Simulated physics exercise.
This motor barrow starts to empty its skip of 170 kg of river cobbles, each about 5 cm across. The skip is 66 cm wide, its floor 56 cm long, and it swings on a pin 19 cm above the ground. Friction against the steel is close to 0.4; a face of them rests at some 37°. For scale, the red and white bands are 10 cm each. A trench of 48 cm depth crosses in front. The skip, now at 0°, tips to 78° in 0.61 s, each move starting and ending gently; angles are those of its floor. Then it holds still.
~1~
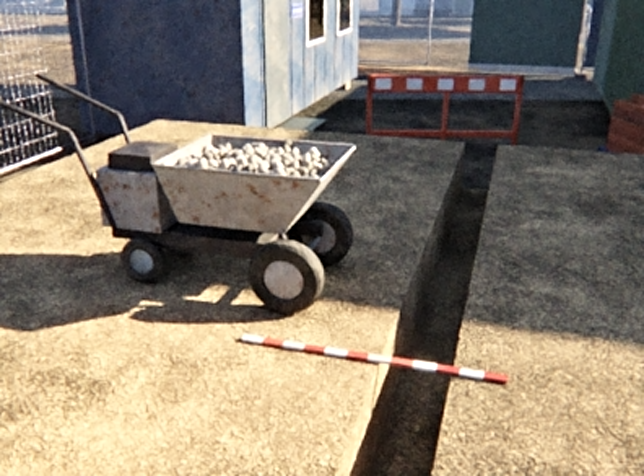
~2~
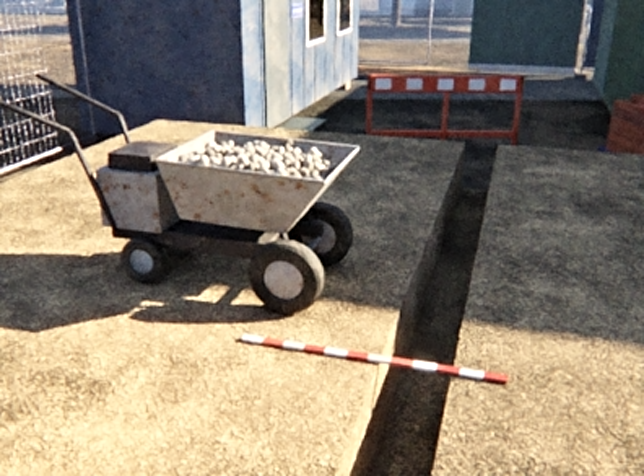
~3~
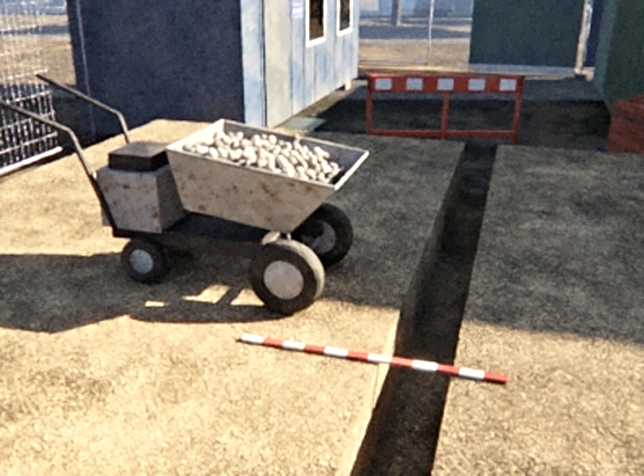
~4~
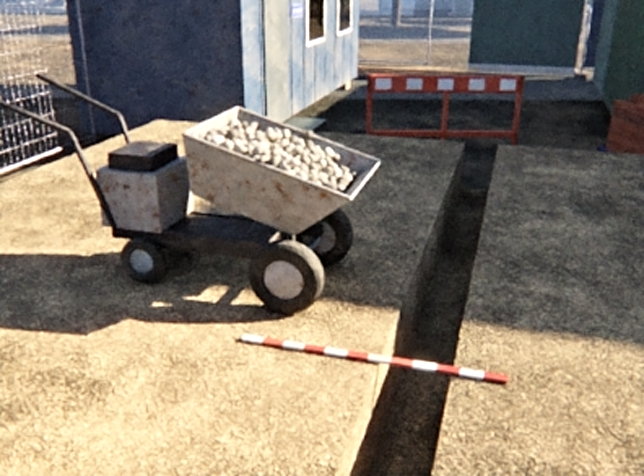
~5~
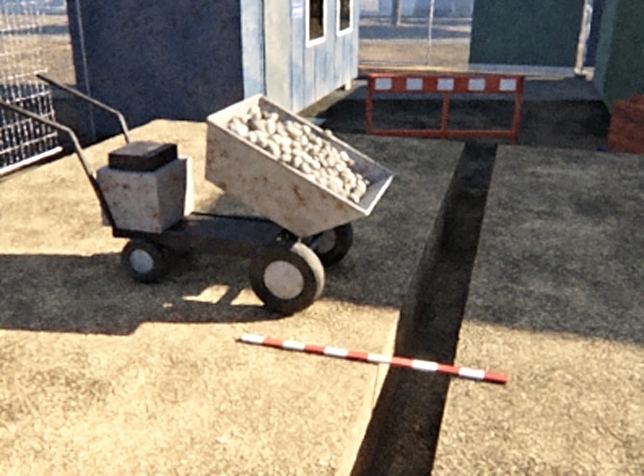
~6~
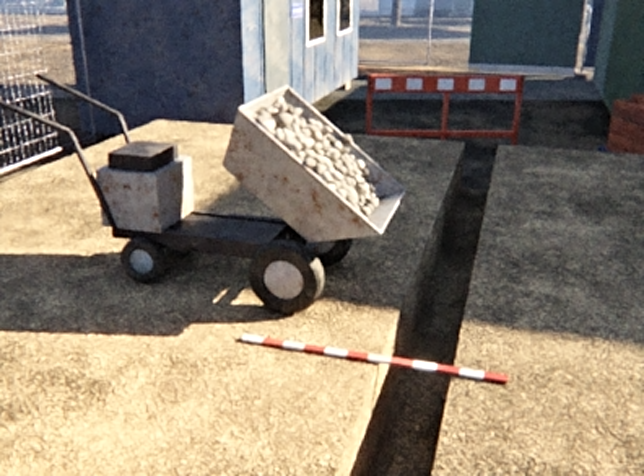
A motor barrow's skip full of pale cobbles tilting steadily forward to the right, beside a narrow trench and a red-and-white pole.
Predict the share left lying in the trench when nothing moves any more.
Close to 70 in a hundred.
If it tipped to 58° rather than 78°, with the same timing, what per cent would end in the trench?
Then about 40 per cent.
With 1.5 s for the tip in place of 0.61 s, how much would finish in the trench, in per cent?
In that case some 95 per cent.
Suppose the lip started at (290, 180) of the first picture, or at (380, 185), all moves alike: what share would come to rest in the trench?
First some 80, then 10 per cent.
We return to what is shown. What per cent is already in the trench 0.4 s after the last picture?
Some 40 per cent.
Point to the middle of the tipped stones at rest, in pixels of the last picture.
Near (445, 363).
Then, 0.2 s after the last picture the floor is at 66°, 100 % in the skip; the foremost stones are at (398, 249).
Then, 0.4 s after the last picture the floor is at 78°, 51 % in the skip, 39 % in the trench, 10 % past the trench; the foremost stones are at (490, 316).
Then, 0.8 s after the last picture the floor is at 78°, 6 % in the skip, 64 % in the trench, 30 % past the trench; the foremost stones are past the picture's edge.
Then, 2.7 s after the last picture the floor is at 78°, 0 % in the skip, 70 % in the trench, 30 % past the trench; the foremost stones are past the picture's edge.
